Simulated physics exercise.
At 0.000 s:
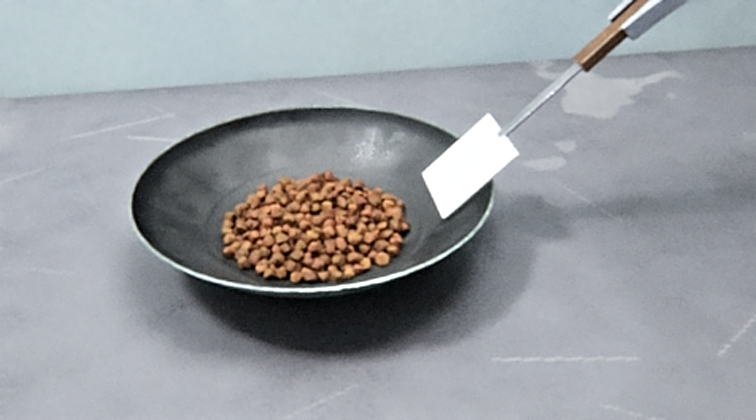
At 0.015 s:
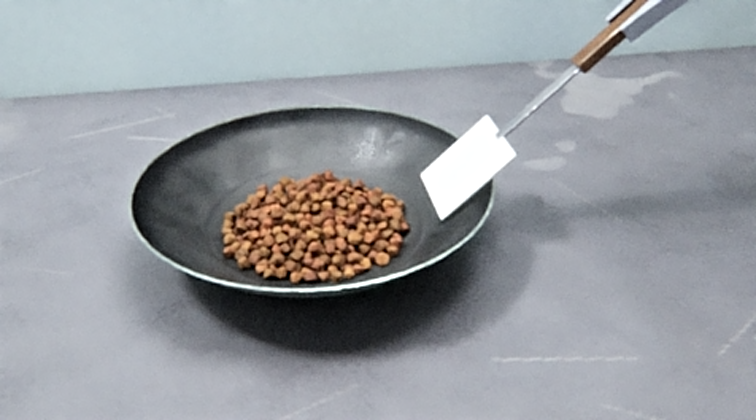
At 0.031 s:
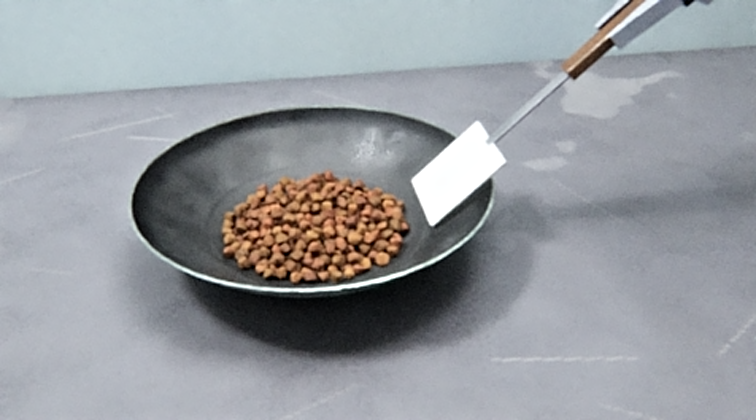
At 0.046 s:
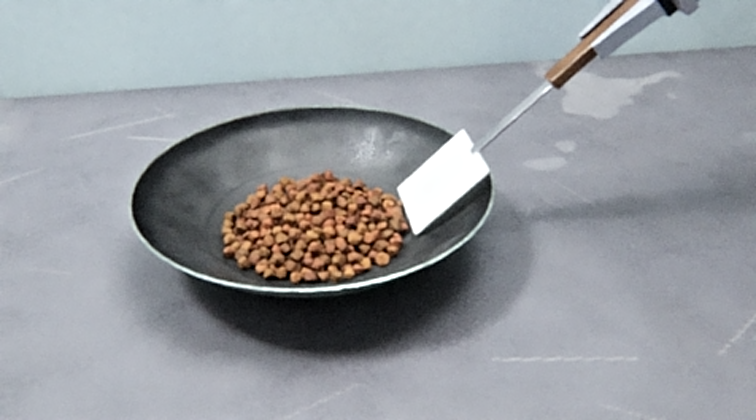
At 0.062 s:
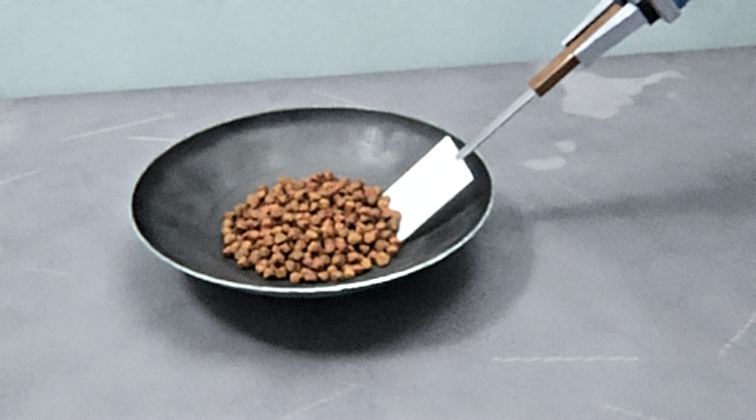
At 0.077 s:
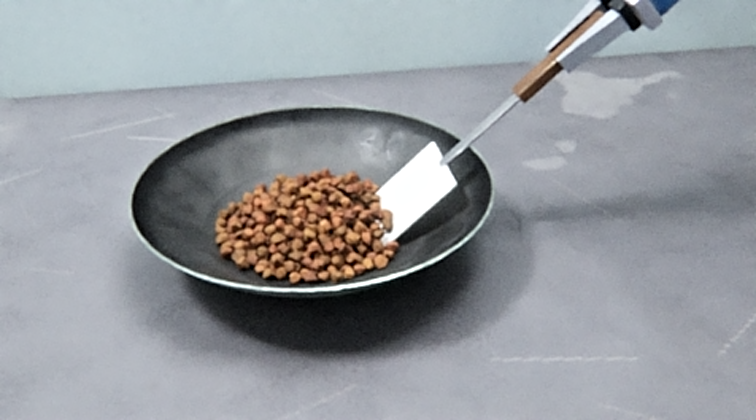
In the video, a robot arm holding a white spatula moves it down and left inside a dark wok on a gray table, sliding the blade against a heap of brown pellets and nudging them slightly left.
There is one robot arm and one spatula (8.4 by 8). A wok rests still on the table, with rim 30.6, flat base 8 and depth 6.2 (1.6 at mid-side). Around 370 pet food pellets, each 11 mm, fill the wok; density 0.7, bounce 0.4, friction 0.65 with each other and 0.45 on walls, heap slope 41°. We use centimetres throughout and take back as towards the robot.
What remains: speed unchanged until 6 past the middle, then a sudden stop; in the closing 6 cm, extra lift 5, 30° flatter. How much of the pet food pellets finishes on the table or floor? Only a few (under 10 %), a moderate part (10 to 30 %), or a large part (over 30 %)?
Only a few.
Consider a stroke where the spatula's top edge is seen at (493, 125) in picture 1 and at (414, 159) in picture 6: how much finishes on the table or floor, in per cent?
Roughly 15 percent ends up there.
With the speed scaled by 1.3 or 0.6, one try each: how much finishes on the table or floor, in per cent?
15 and 0 %.
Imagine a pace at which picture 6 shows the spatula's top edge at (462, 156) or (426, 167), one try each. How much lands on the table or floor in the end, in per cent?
First try about 0 %, second try about 15 %.
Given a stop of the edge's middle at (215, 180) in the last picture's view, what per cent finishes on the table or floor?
15 %.
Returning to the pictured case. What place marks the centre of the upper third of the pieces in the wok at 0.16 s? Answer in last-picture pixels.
Around (256, 208).
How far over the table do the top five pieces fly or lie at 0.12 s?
About 5 centimetres.
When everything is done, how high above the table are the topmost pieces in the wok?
Top of the heap: Roughly 6.5 cm above the table top.
By 0.12 s, sloping 43°, highest piece 6 above the table; 371 in the wok.
By 0.16 s, sloping 32°, highest piece 7 above the table; 371 in the wok.
By 0.38 s, sloping 13°, highest piece 7 above the table; 348 in the wok, 13 on the table or floor, 10 on the blade or in flight.
By 1.43 s, sloping 13°, highest piece 6 above the table; 348 in the wok, 23 on the table or floor.
Final count, 348 in the wok, 23 on the table or floor. That is 6 % on the table or floor.
